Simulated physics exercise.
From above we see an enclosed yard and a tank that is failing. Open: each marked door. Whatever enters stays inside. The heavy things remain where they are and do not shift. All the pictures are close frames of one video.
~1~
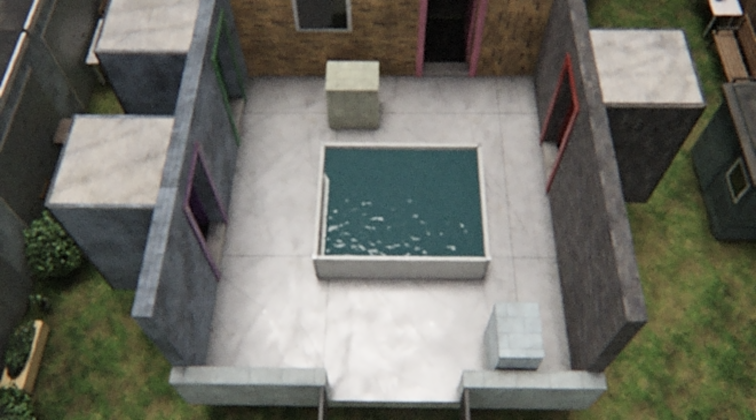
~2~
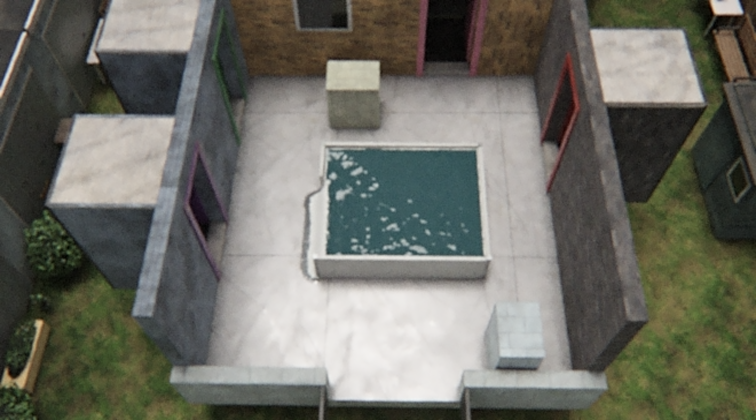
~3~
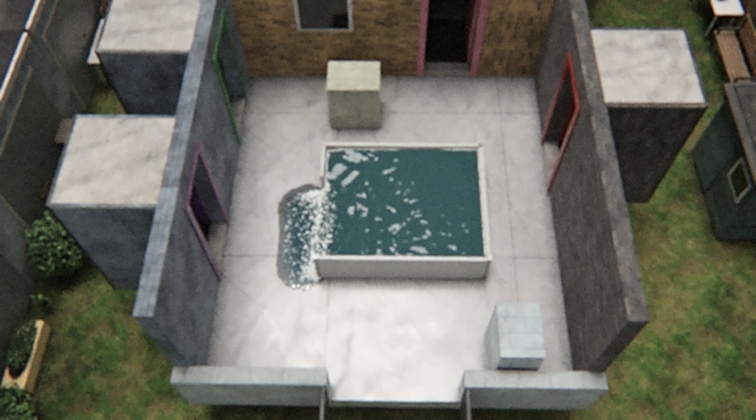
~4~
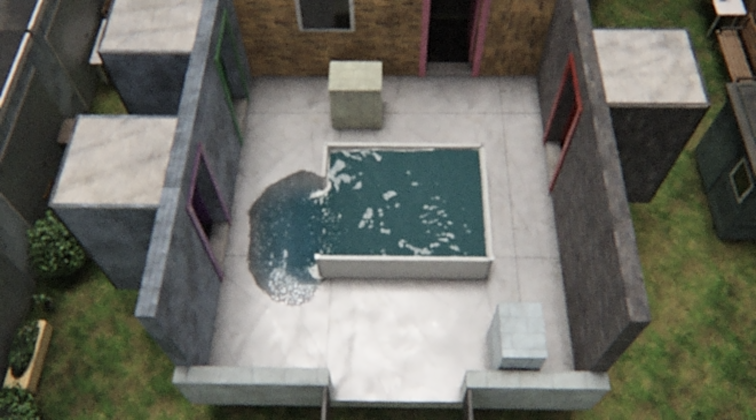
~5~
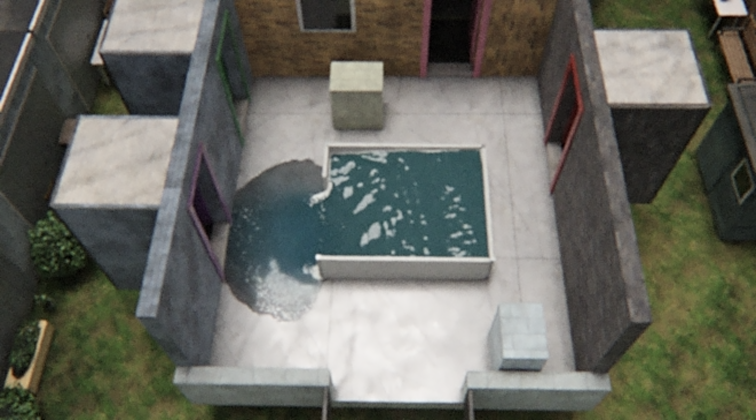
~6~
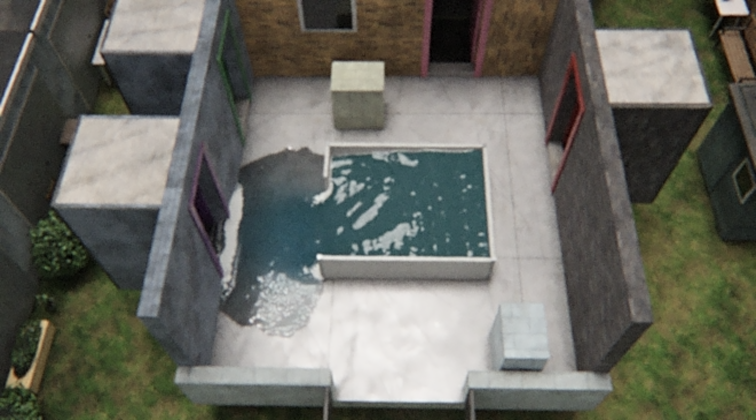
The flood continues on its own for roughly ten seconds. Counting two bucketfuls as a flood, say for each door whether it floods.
Result: The red door will let in an allowed amount; the purple door will let in too much; the green door will let in an allowed amount; the pink door will let in an allowed amount.
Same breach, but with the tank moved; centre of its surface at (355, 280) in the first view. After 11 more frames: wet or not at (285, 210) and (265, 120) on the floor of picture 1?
Soaked, soaked.
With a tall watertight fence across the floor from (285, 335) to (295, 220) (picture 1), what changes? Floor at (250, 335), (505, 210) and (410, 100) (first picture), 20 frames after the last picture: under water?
Log, spots one to three: Swamped; spared; swamped.
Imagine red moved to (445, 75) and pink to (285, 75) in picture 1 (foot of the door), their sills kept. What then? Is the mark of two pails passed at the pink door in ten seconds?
Result - pink door exceeds the limit.
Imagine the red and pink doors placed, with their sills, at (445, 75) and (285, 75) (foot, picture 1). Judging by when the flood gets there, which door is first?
Result: The door marked purple.
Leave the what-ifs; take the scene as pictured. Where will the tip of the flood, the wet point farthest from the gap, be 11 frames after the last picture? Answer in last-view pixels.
Estimated pixel: (254, 80).
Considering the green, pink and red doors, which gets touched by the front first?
I choose the green-painted one.
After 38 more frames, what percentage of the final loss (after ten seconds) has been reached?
Near 70 %.
A moment on, water covers 20 % of the floor; the red door not reached, the purple door over two buckets in, the green door wet at the sill, nothing in, the pink door not reached.
Next, water covers 30 % of the floor; the red door not reached, the purple door far over two buckets in, the green door wet at the sill, nothing in, the pink door not reached.
Then, water covers 60 % of the floor; the red door not reached, the purple door far over two buckets in, the green door wet at the sill, nothing in, the pink door not reached.
Later, water covers 95 % of the floor; the red door wet at the sill, nothing in, the purple door far over two buckets in, the green door wet at the sill, nothing in, the pink door wet at the sill, nothing in.
In the end, water covers 100 % of the floor; the red door wet at the sill, nothing in, the purple door far over two buckets in, the green door wet at the sill, nothing in, the pink door wet at the sill, nothing in.
